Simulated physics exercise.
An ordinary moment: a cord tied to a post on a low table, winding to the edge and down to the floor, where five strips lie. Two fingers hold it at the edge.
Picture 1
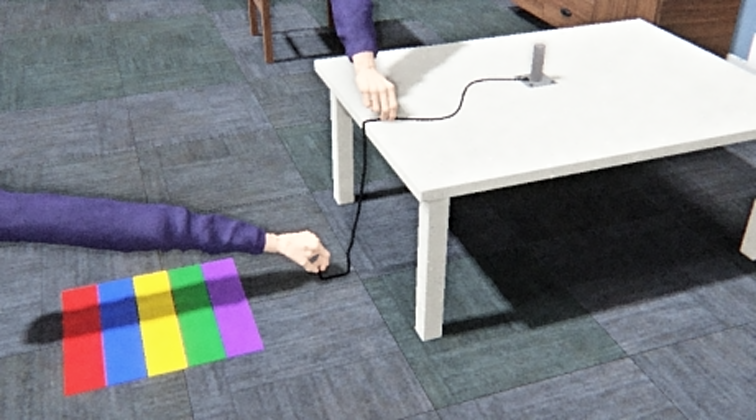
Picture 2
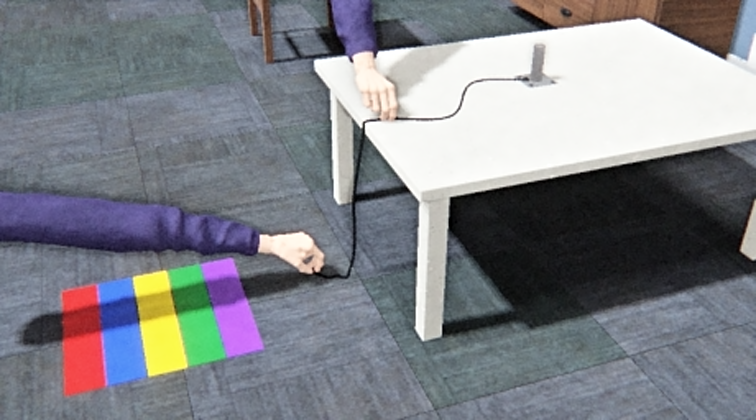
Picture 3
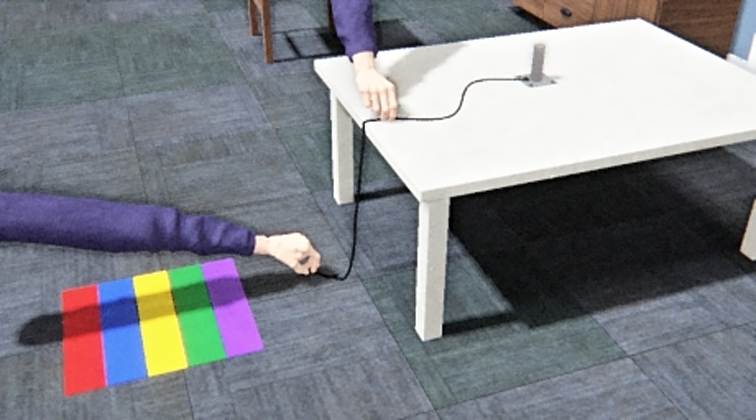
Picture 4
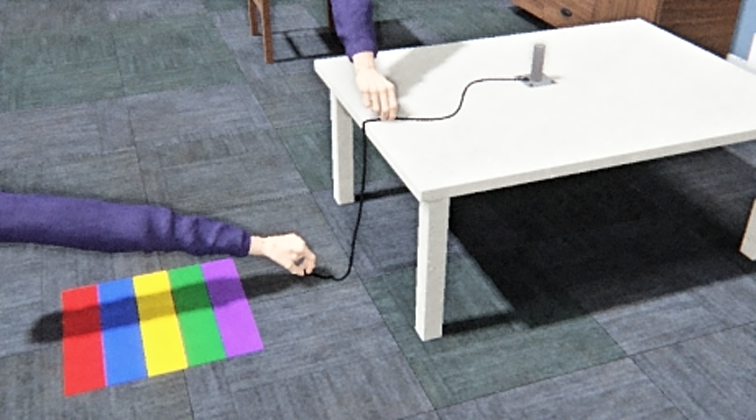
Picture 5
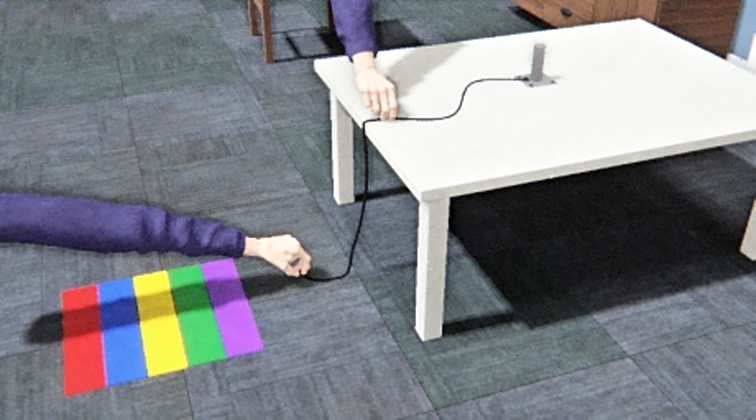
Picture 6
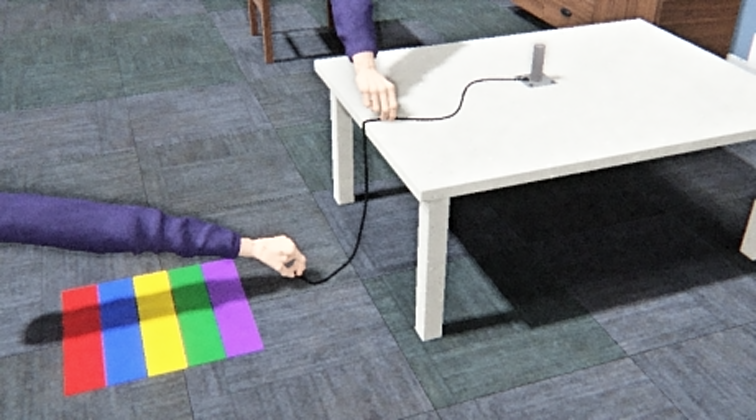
Black cord's lower end shifting slightly left in a hand near coloured floor strips, another hand holding it at table edge.
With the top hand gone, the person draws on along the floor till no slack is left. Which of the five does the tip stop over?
The end stops over the yellow strip.
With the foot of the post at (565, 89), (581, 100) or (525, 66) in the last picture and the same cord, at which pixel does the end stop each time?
Try by try, around (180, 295), (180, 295) and (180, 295).
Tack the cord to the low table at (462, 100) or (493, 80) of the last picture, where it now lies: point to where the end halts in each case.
Near (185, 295) and (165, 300).
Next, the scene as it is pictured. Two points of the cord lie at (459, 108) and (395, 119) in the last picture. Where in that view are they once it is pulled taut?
At (423, 104), then (356, 127).
Early on, end near (234, 286); over purple.
Midway, end near (187, 296); over green.
At the end of the slack, end near (159, 302); over yellow. It gets as far as the yellow strip.
